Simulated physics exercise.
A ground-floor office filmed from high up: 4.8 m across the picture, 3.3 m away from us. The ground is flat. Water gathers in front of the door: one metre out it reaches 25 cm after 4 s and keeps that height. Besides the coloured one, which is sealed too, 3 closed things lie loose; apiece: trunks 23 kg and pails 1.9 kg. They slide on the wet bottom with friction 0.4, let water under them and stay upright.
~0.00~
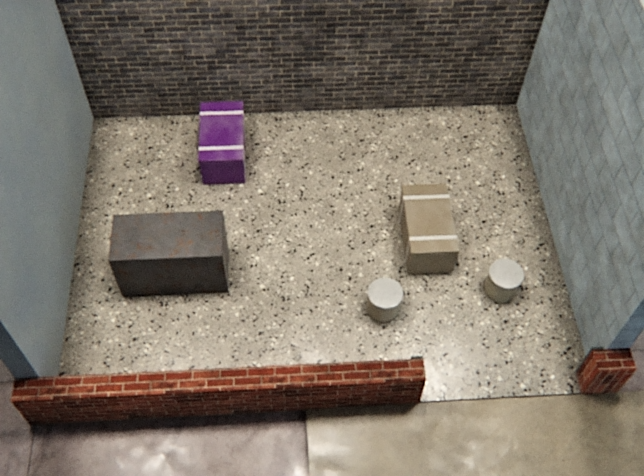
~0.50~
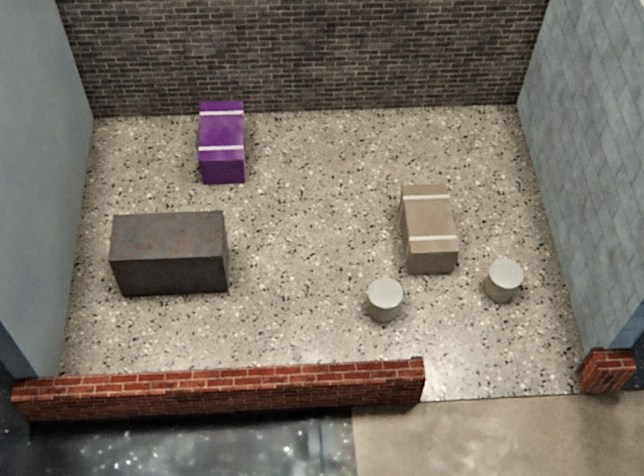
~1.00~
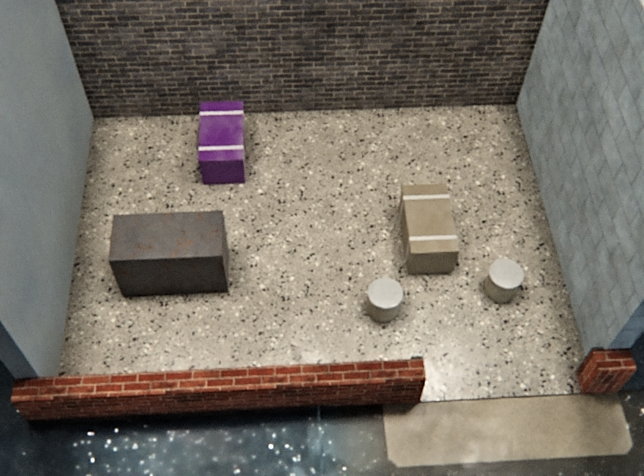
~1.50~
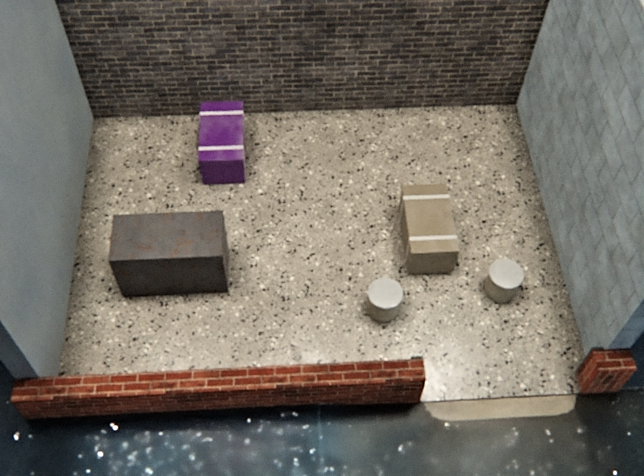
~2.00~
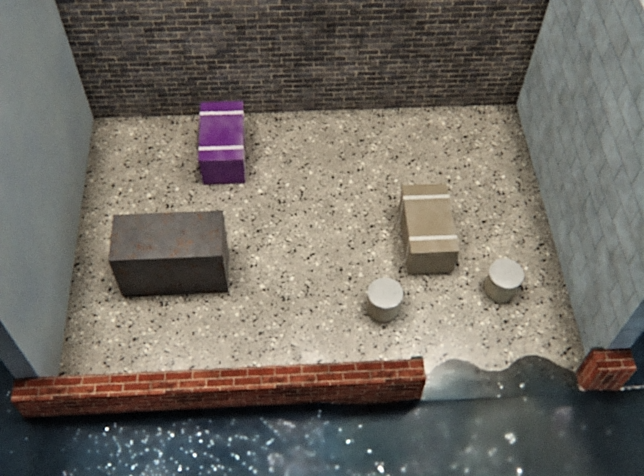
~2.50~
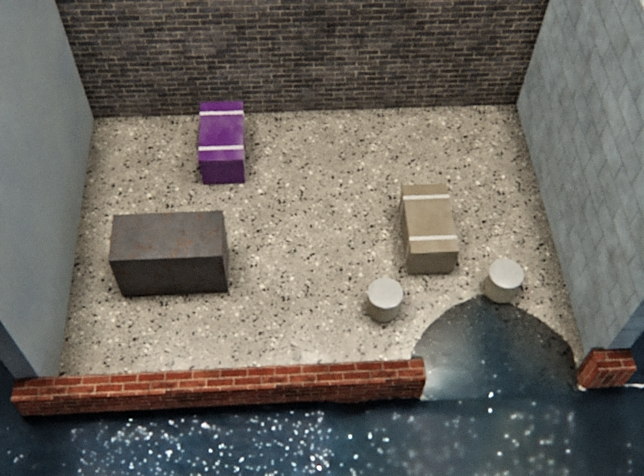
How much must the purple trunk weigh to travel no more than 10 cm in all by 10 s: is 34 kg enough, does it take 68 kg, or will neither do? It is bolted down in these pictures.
I expect that neither weight holds it.
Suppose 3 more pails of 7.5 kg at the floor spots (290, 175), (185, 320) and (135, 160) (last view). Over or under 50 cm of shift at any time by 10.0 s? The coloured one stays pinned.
In that order: Over, less, short of it.
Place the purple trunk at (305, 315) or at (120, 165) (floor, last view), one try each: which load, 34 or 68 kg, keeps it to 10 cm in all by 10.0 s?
In that order: The smaller is enough; neither holds.
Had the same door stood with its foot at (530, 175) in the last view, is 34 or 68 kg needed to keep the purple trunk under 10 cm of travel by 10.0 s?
Then neither weight holds it.
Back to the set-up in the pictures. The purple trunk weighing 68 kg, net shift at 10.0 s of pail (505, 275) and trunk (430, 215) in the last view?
In that order: 300 cm, 200 cm.
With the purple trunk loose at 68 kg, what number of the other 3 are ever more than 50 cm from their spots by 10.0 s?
I count 2.
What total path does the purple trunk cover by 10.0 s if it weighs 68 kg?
Some 60 cm in all.
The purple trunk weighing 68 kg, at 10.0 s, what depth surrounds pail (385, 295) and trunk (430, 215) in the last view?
Roughly 3 and 16 cm.
After 3.5 s the purple trunk would be 0 cm from its start with 34 kg and 0 cm from its start with 68 kg; 0 cm of water round it then.
After 4.5 s the purple trunk would be 0 cm from its start with 34 kg and 0 cm from its start with 68 kg; 0 cm of water round it then.
After 7.0 s the purple trunk would be 50 cm from its start with 34 kg and 7 cm from its start with 68 kg; 9 cm of water round it then.
After 10.0 s the purple trunk would be 140 cm from its start with 34 kg and 56 cm from its start with 68 kg; 13 cm of water round it then.
